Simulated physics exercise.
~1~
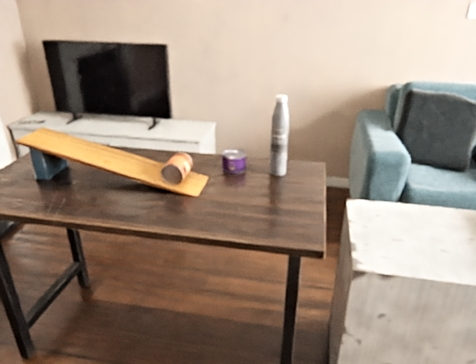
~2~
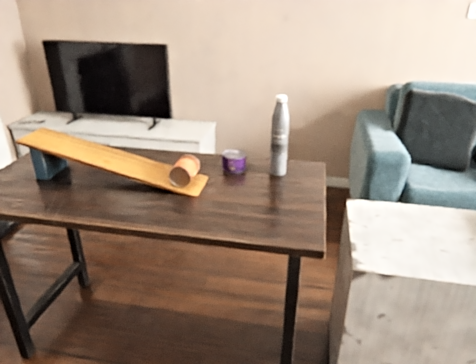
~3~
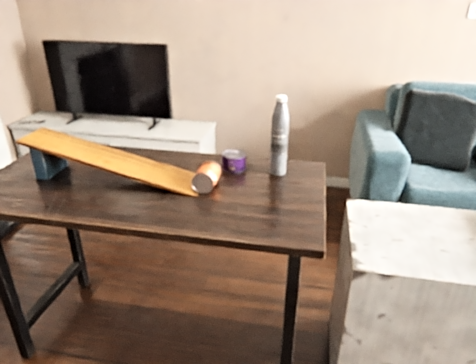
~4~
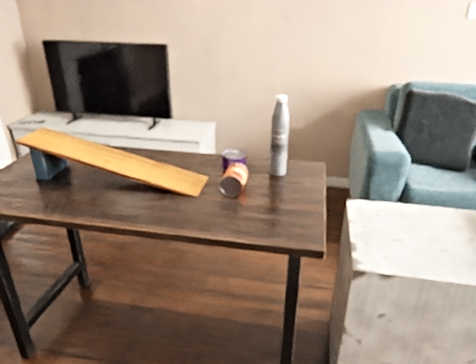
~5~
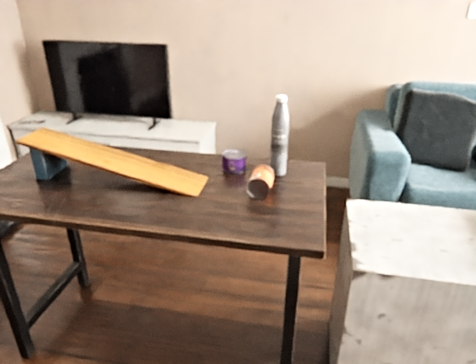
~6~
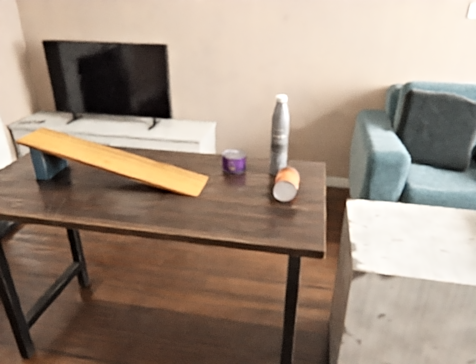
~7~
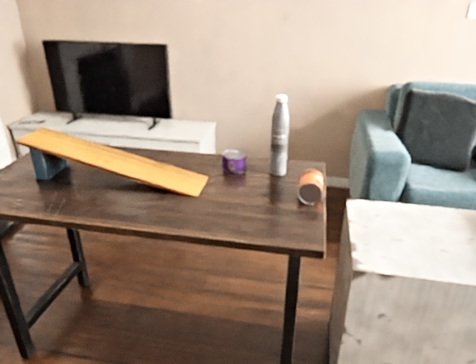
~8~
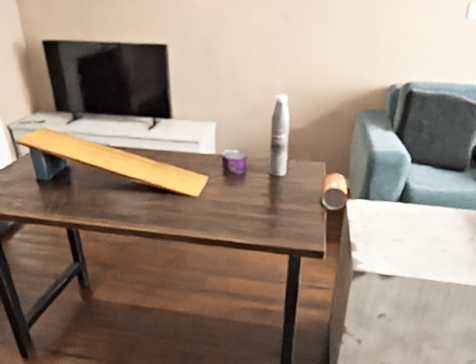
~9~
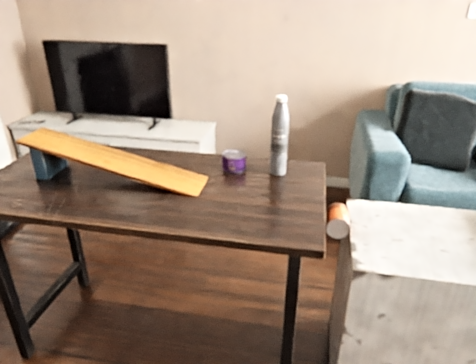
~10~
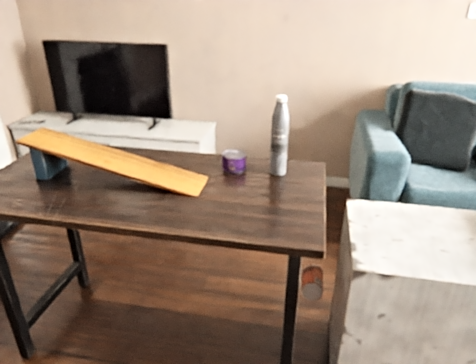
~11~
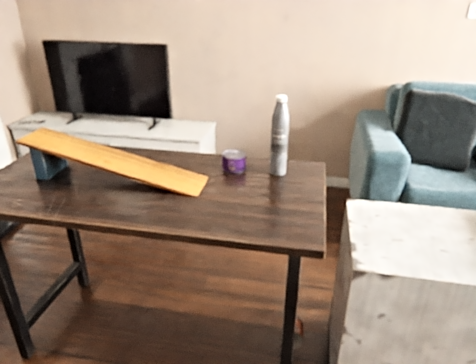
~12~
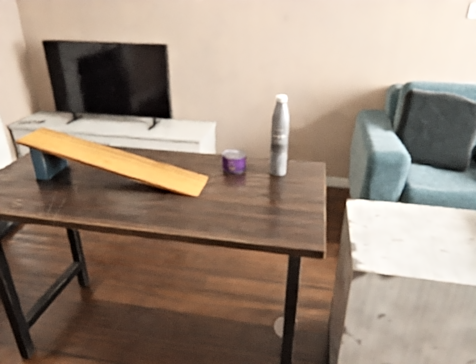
In a living room, an orange tin rolled down a wooden ramp and across a dark table, passing a purple tub and a grey bottle that stayed put, then went off the right edge, dropped into the gap, and ended up down near the floor.
